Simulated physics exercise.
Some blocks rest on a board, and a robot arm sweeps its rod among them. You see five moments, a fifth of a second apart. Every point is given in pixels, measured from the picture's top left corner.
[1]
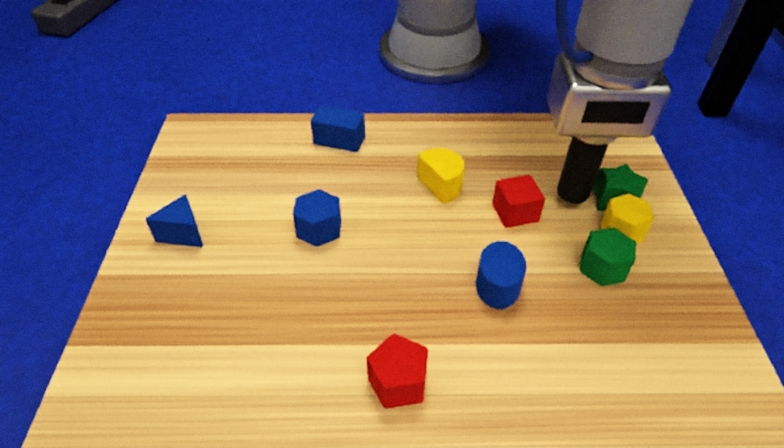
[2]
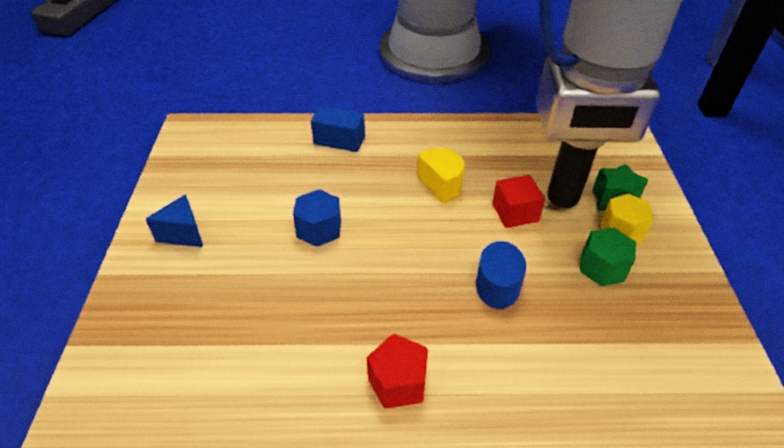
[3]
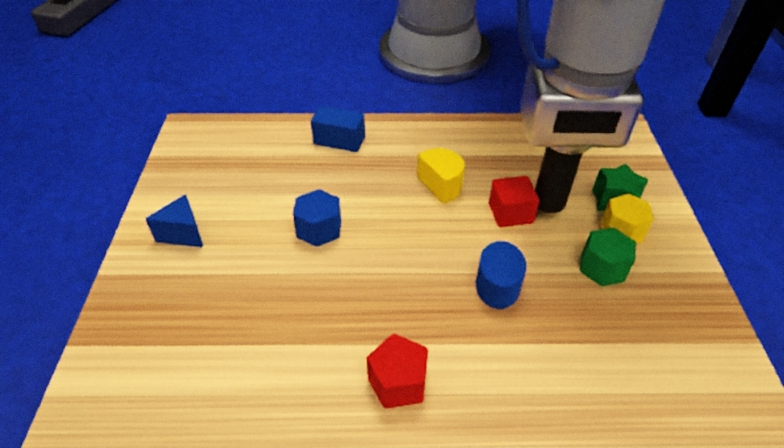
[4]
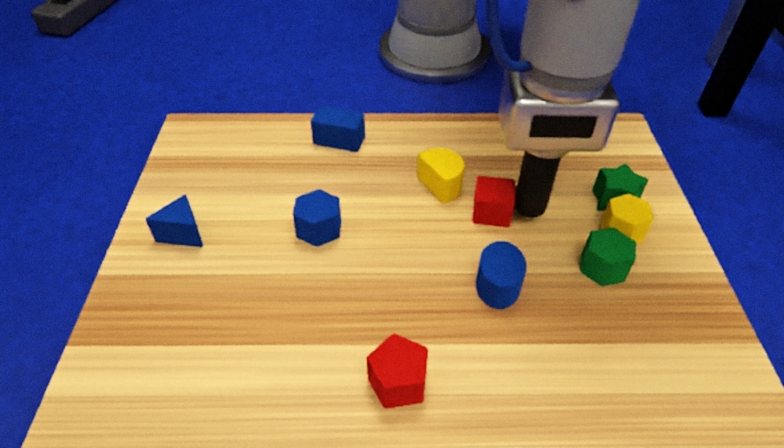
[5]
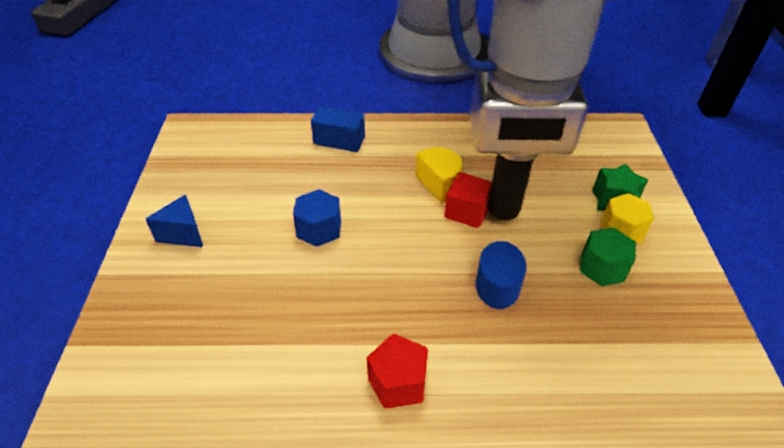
In this clip, a robot arm above a wooden board of colored blocks moves its black rod left to the red square block and pushes it leftward, up against the yellow half-round block, which shifts slightly.
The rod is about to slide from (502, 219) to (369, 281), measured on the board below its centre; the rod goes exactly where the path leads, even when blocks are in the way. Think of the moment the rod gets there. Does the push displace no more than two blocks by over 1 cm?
I'd say yes.
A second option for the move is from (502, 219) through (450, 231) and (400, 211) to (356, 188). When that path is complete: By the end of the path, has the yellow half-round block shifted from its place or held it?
That block will leave its spot.
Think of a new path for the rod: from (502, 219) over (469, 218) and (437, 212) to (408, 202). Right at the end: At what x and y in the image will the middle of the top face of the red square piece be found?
The answer is (377, 168).
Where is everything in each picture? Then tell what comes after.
In the first frame, rod tip (573, 194); block tops, yellow half-round block (444, 161); red square piece (521, 189); blue oval (503, 262).
In the second frame, rod (563, 198); blocks unchanged.
In the third frame, rod (549, 203); red square piece (516, 189).
In the fourth frame, rod (529, 207); red square piece (496, 189).
In the fifth frame, rod (504, 210); yellow half-round block (442, 160); red square piece (471, 187); blue oval (503, 262).
The first path, step by step. One third of the way, rod (461, 230); yellow half-round block (439, 158); red square piece (452, 188), turned 40° clockwise.
Two thirds of the way, rod (415, 251); yellow half-round block (439, 158); red square piece (452, 188), turned 40° clockwise.
At the end, rod (368, 272); yellow half-round block (439, 158); red square piece (452, 188), turned 40° clockwise; blue oval in place.
